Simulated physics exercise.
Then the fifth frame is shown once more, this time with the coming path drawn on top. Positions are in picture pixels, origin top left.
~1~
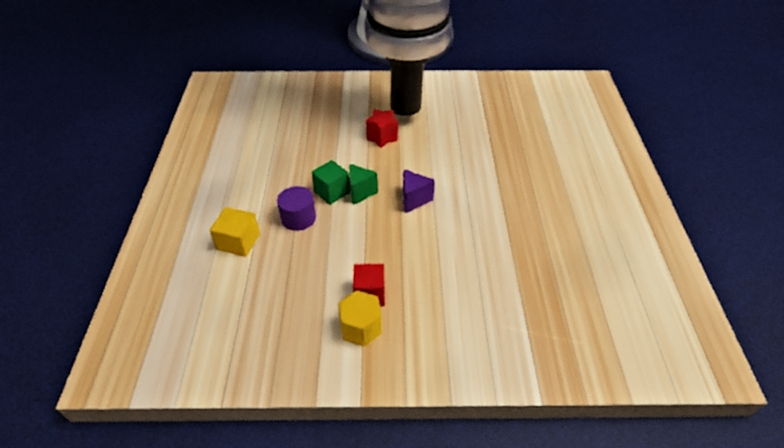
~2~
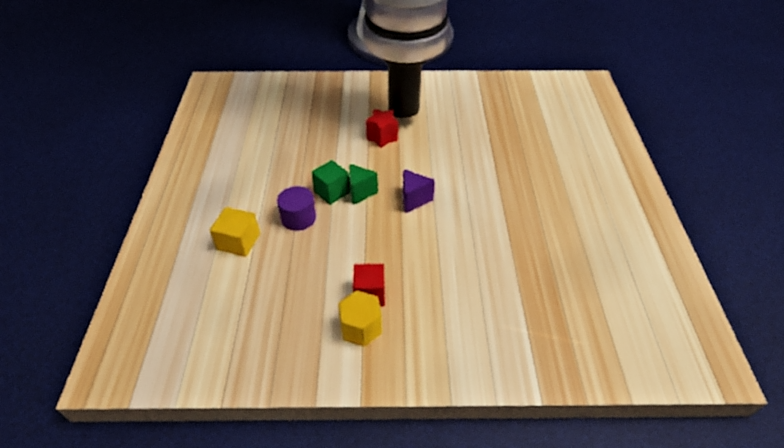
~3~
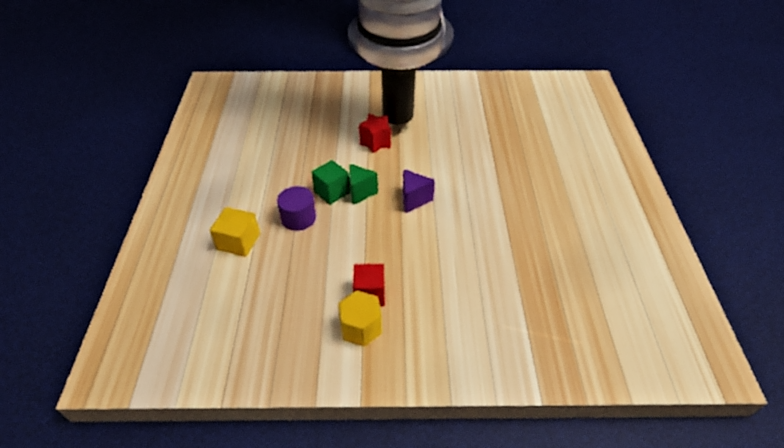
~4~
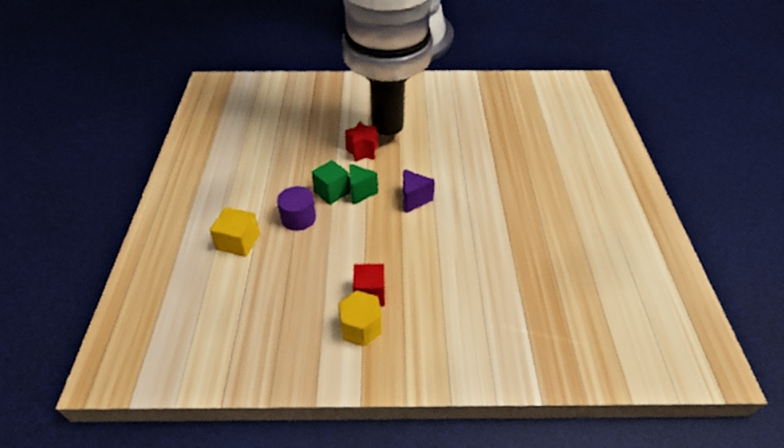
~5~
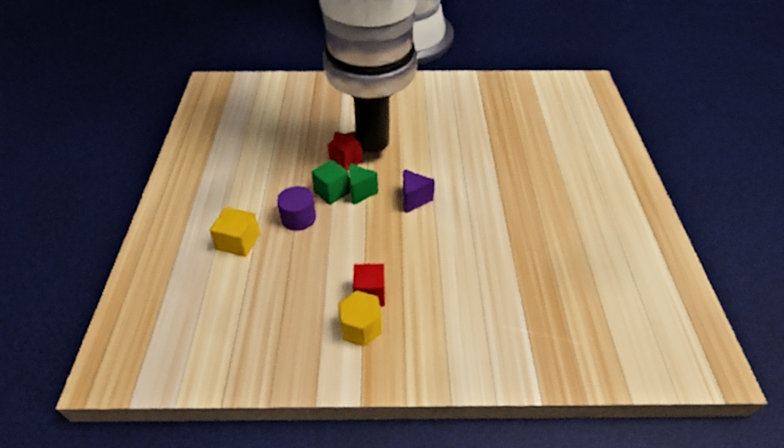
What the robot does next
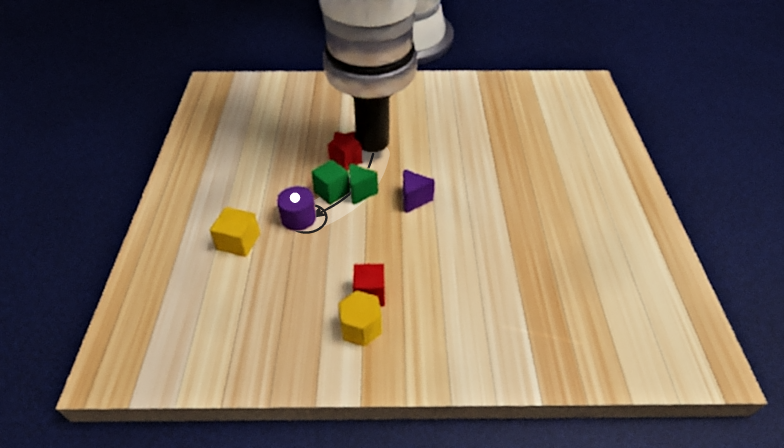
A robotic arm's dark post pushes the red star-shaped block down and left toward the green blocks.
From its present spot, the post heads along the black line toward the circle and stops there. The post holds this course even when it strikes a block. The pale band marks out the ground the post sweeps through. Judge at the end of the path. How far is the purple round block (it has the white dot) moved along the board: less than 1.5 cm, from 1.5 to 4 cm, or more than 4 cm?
Range: 1.5 to 4 cm.
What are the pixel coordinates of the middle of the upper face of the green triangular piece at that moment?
Close to (345, 204).
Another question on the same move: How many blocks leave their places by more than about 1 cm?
The push will move three blocks or more.
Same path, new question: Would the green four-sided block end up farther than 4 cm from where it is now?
Yes.
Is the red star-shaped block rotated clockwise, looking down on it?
In short: Yes.
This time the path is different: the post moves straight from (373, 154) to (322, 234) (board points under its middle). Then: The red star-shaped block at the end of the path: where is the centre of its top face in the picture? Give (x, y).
So, by the moment the path ends, you'll find the top centre of the red star-shaped block at (330, 148).
Drawn move, from (373, 154) through (363, 178) and (341, 201) to (308, 218); the dot is on the purple round block.
On the path given first. One third of the way, post (362, 167); red star-shaped block (336, 147), turned 50° clockwise; green triangular piece (359, 179), turned 15° anticlockwise.
Two thirds of the way, post (338, 190); purple round block (284, 204); green four-sided block (304, 182), turned 50° clockwise; red star-shaped block (336, 147), turned 55° clockwise; green triangular piece (346, 202), turned 60° anticlockwise.
At the end, post (306, 206); purple round block (268, 210); green four-sided block (282, 182), turned 75° clockwise; red star-shaped block (336, 147), turned 55° clockwise; green triangular piece (345, 204), turned 65° anticlockwise.
